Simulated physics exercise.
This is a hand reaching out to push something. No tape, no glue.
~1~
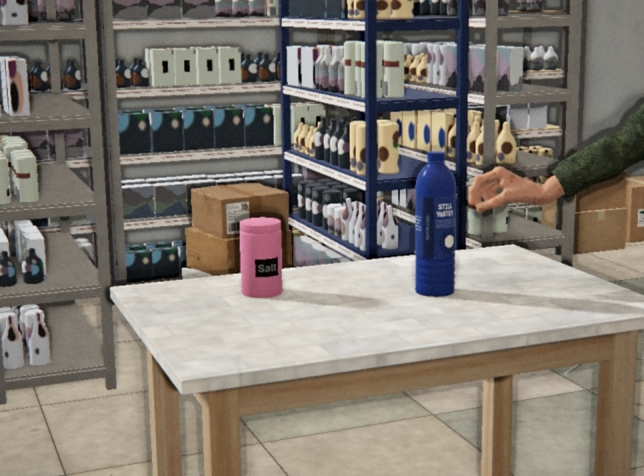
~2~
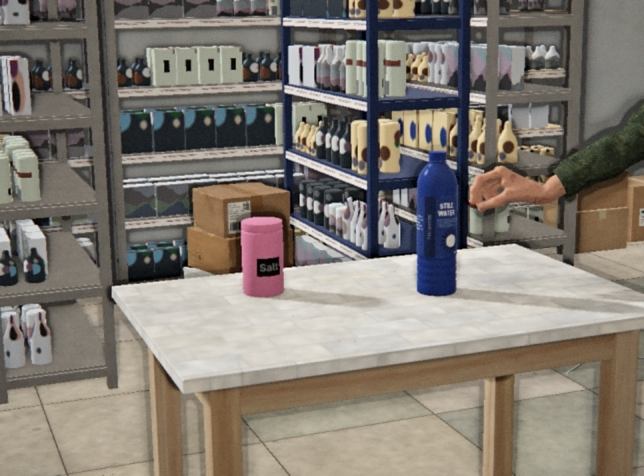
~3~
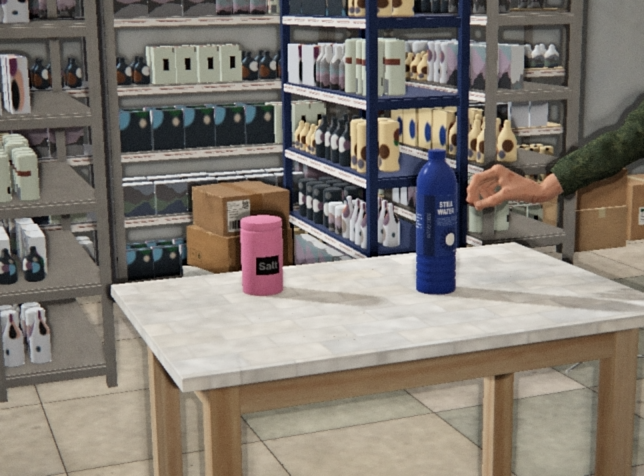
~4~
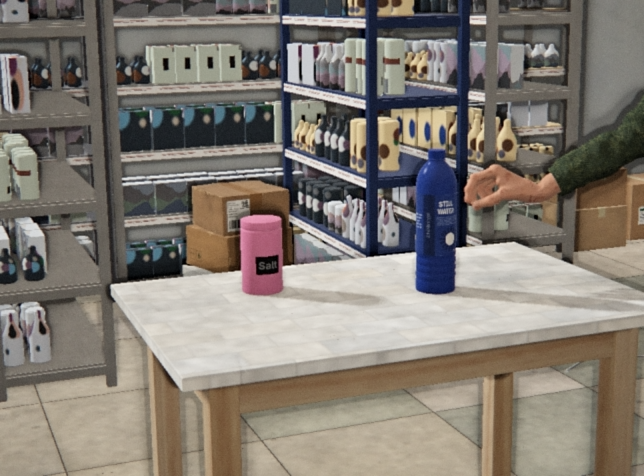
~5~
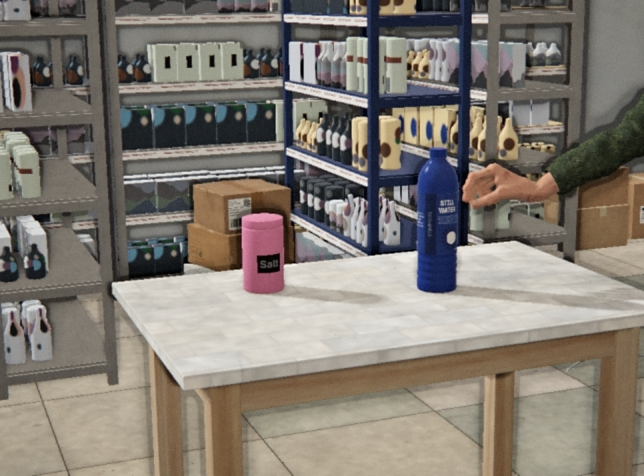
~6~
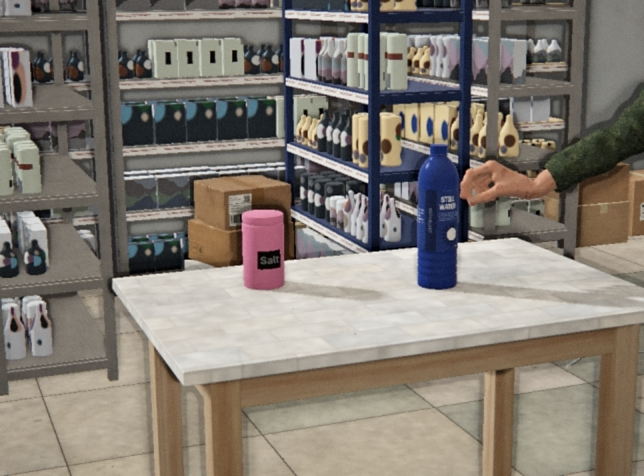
A hand in a green sleeve hovering beside a blue bottle on a marble-topped table, barely moving, near a pink salt container.
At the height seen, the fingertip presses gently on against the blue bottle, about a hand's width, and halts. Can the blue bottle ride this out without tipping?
The blue bottle falls over.
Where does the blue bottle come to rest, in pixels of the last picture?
At about (349, 275).
Then, 0.70 s later than the last frame, blue bottle tilted by 14° near (422, 214).
Then, 1.20 s later than the last frame, blue bottle tilted by 44° near (388, 226).
Then, 1.40 s later than the last frame, blue bottle on its side near (351, 272).
When it is over, lying over on the table, blue bottle. End places, in pixels of the last picture, blue bottle near (349, 275).
